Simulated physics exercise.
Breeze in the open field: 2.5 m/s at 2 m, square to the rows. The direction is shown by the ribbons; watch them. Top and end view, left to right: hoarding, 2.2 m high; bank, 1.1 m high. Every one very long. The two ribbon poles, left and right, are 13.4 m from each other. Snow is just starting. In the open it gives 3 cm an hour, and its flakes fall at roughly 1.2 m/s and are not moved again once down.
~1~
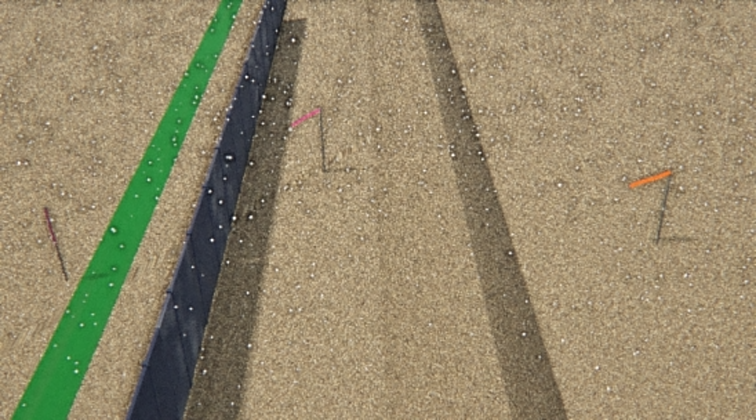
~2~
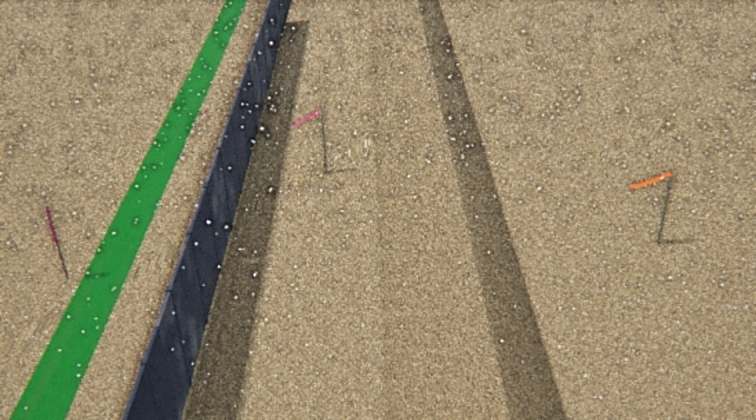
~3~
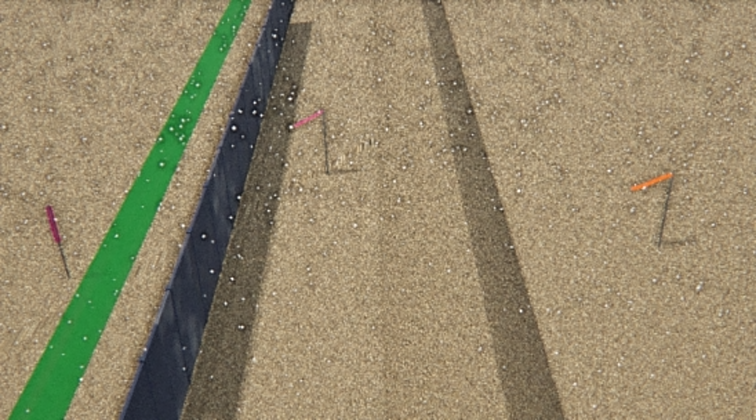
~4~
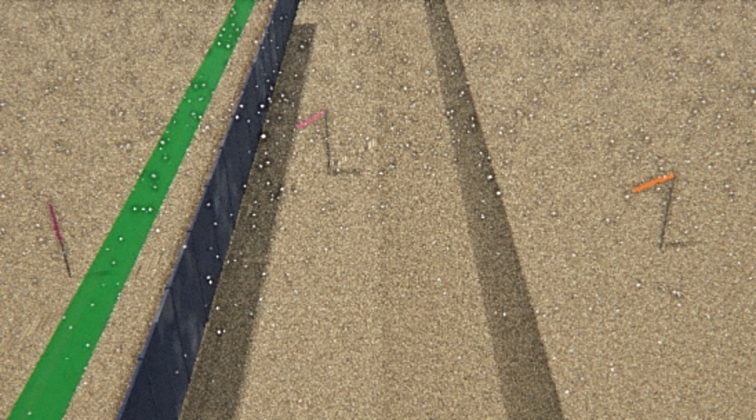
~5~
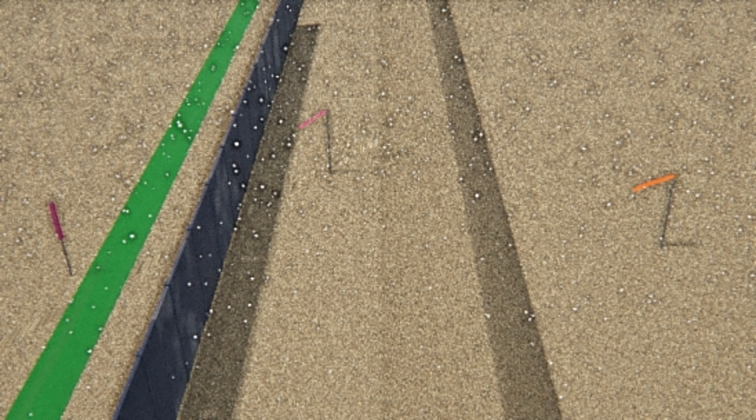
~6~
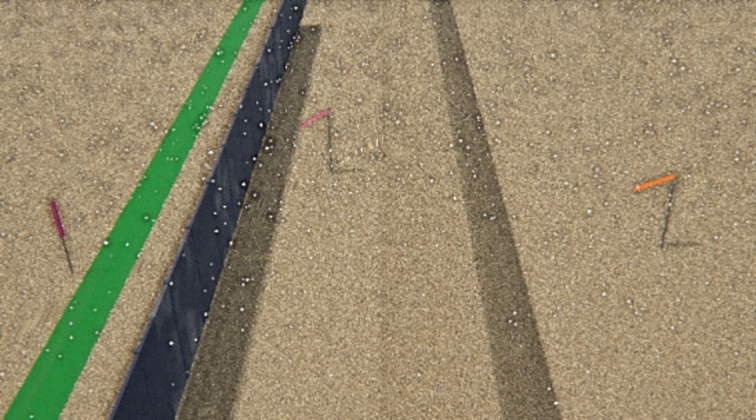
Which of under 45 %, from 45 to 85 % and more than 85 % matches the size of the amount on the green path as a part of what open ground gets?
The match is more than 85 %.
10 minutes on, 5 mm on the green path, 5 mm in the open.
30 minutes on, 15 mm on the green path, 15 mm in the open.
60 minutes on, 29 mm on the green path, 30 mm in the open, so the green path has 97 % of the open amount; the left half of it has 98 %, the right half 96 %.
